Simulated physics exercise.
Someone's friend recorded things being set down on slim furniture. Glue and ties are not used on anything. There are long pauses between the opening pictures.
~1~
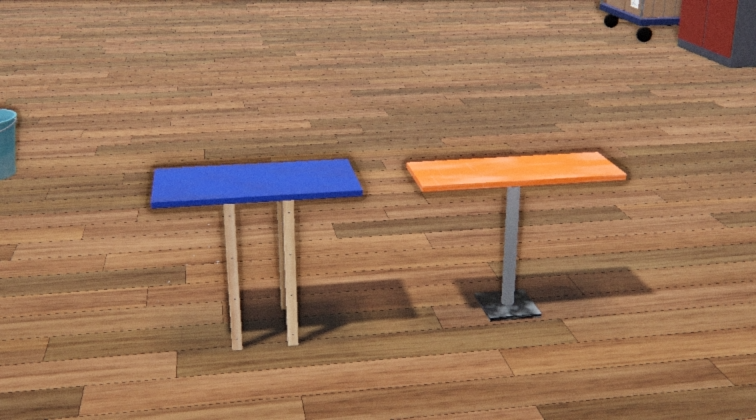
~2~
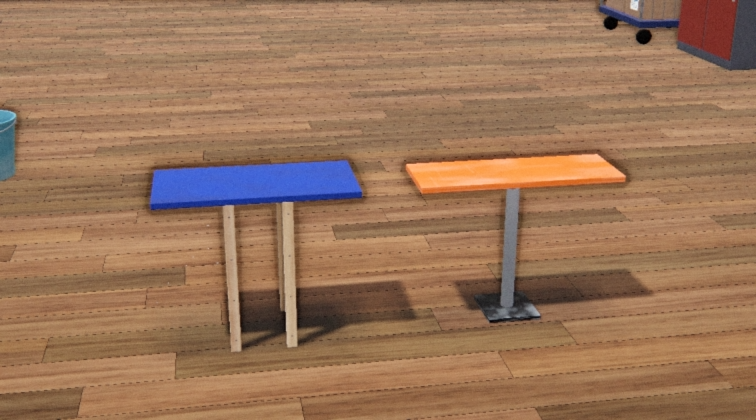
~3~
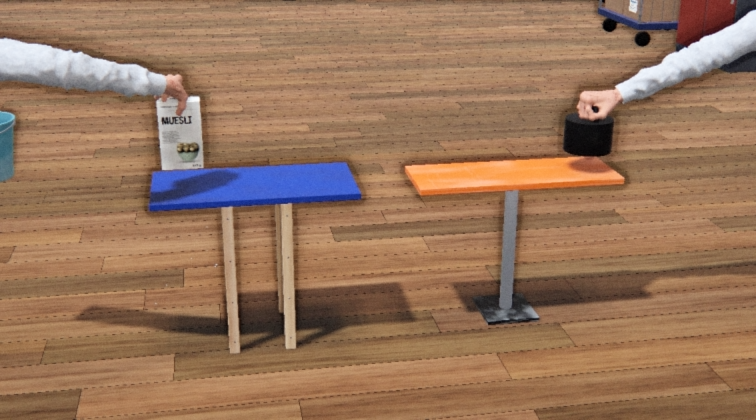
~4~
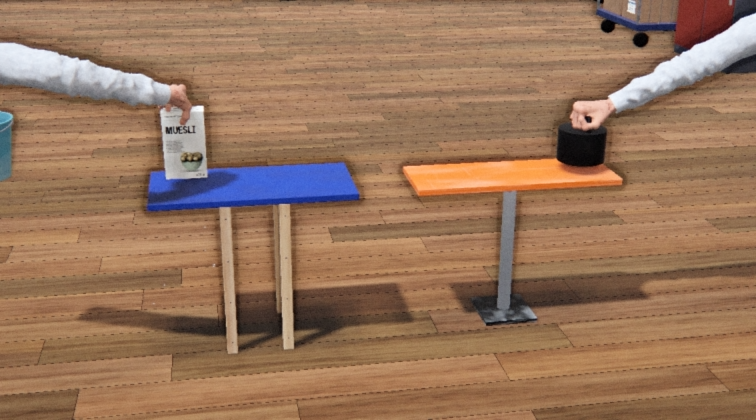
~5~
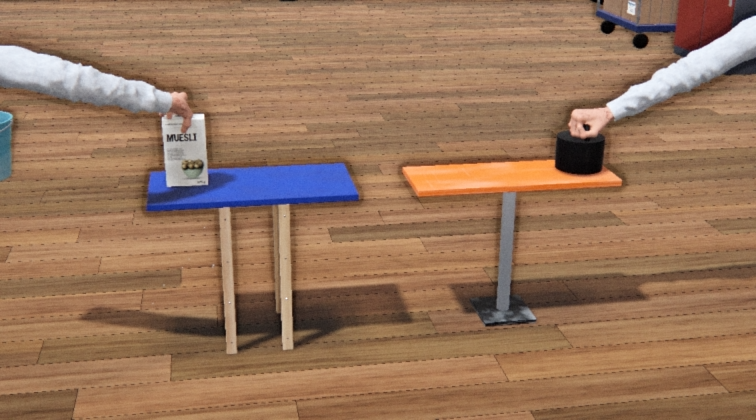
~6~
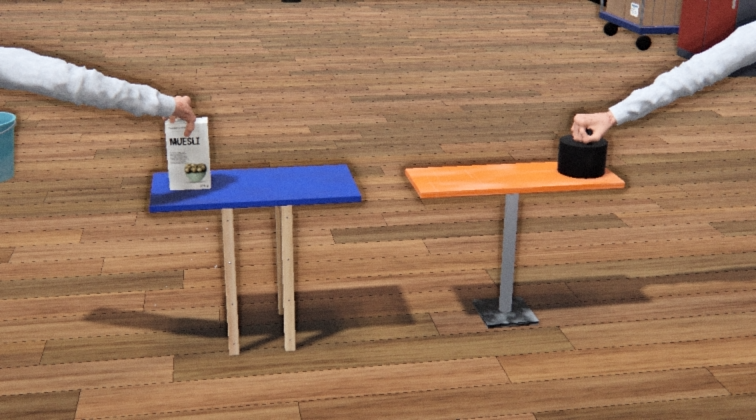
On a wooden floor, two hands lower a muesli packet and a black object onto separate tables.
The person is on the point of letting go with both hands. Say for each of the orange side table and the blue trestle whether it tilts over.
One by one: Orange side table - tilts over; blue trestle - no tilt.
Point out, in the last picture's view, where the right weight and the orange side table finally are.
In order: (743, 284); (648, 225).
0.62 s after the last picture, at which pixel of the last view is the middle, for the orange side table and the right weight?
About (612, 194), and the other about (669, 223).
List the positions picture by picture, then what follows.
Orange side table (515, 171); blue trestle (256, 182), in the first frame.
Blue trestle (255, 184), in the second frame.
Still on the way; orange side table (513, 175); left packet (181, 133), in the third frame.
Still on the way; blue trestle (252, 186); right weight (582, 144), in the fourth frame.
Still on the way; orange side table (510, 177); left packet (185, 150), in the fifth frame.
In place, still held; orange side table (513, 178); blue trestle (254, 187); right weight (582, 156), in the sixth frame.
Then, 0.46 s later than the last frame, orange side table tilted by 18° near (560, 175); blue trestle at rest near (254, 187).
Then, 0.62 s later than the last frame, orange side table tilted by 43° near (612, 194); blue trestle at rest near (254, 187).
Then, 0.74 s later than the last frame, orange side table tilted by 65° near (646, 222); blue trestle at rest near (254, 187).
When it is over, the orange side table tips up, near (649, 225); the blue trestle stays flat on its feet, near (254, 187).
